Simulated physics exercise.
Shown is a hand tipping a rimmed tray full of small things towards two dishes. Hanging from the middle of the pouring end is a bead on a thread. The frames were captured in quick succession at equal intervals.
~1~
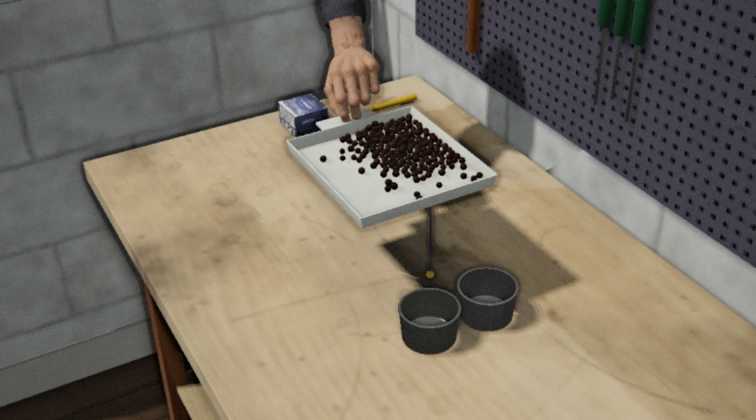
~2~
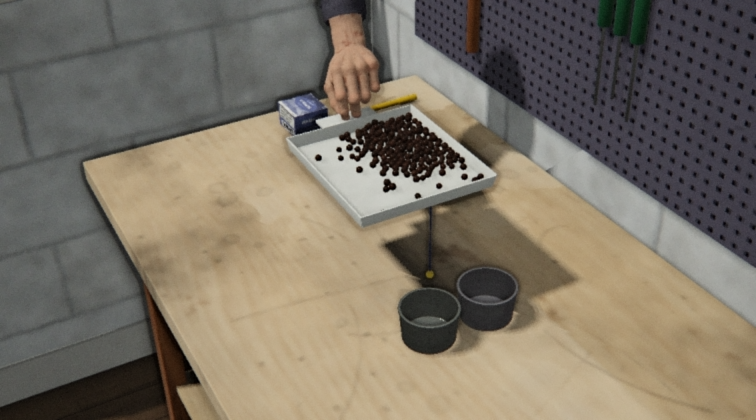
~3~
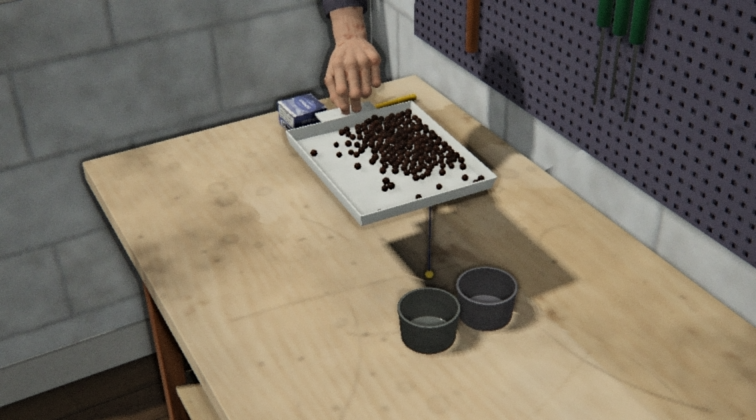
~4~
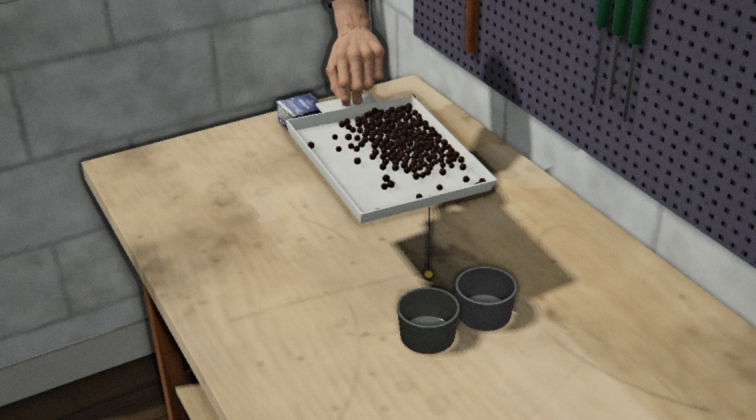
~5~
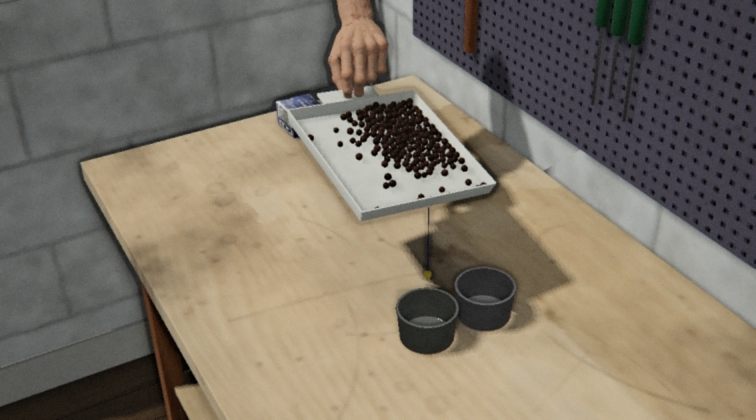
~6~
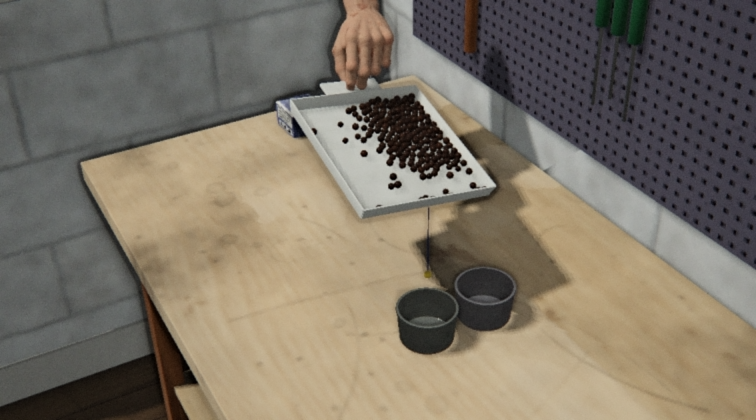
A hand raised the far end of a white tray of small dark brown balls, tilting it gradually towards two dark dishes on a wooden table, while the balls shifted only slightly.
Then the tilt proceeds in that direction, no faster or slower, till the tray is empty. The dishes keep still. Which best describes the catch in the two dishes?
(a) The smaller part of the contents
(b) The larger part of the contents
The smaller part of the contents (a).
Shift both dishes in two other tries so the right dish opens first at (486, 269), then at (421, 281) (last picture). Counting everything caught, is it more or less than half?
Together the dishes get beyond half first, then less than a half.
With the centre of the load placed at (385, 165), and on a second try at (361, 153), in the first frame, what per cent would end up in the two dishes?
It would be roughly 40 per cent for the first and roughly 30 per cent for the second.
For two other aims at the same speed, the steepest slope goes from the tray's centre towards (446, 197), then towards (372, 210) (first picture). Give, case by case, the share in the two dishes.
So it's 70 percent with the first slope and 0 percent with the other.
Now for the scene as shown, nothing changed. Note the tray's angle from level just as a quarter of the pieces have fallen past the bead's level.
Somewhere near 80 degrees, I'd say.
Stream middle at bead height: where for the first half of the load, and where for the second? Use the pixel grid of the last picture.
Around (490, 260) at first; around (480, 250) after that.
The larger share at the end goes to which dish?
The one to the right.
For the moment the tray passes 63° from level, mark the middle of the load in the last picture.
Roughly at (464, 180).
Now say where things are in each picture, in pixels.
The first frame shows corners of the pouring end at (362, 216) and (493, 174), level; middle of the load at (404, 148), chocolate balls; left dish at (445, 336); right dish at (504, 313); bead on its thread at (430, 274).
The second frame shows corners of the pouring end at (362, 215) and (493, 174), level; middle of the load at (403, 147).
The third frame shows corners of the pouring end at (362, 214) and (493, 176), tipped barely, lowest at the right corner; middle of the load at (403, 144), a small part on the move.
The fourth frame shows corners of the pouring end at (363, 211) and (493, 179), tipped a little, lowest at the right corner; middle of the load at (403, 140), a small part on the move.
The fifth frame shows corners of the pouring end at (363, 210) and (492, 182), tipped a little, lowest at the right corner; middle of the load at (404, 136), a small part on the move.
The sixth frame shows corners of the pouring end at (365, 208) and (492, 185), tipped clearly, lowest at the right corner; middle of the load at (407, 134), about two thirds on the move; left dish at (443, 336); right dish at (501, 313).
Soon after the last picture, tray tipped steeply; most on the tray; a stray few in the right dish; a stray few outside both; a small part in the air.
A little later, tray tipped past a quarter turn; a small part on the tray; about a third in the right dish; about half outside both; a small part in the air.
Later still, tray tipped past a quarter turn; about a third in the right dish; about two thirds outside both.
By the end, tray tipped past a quarter turn; none in the left dish; about a third in the right dish; about two thirds outside both.
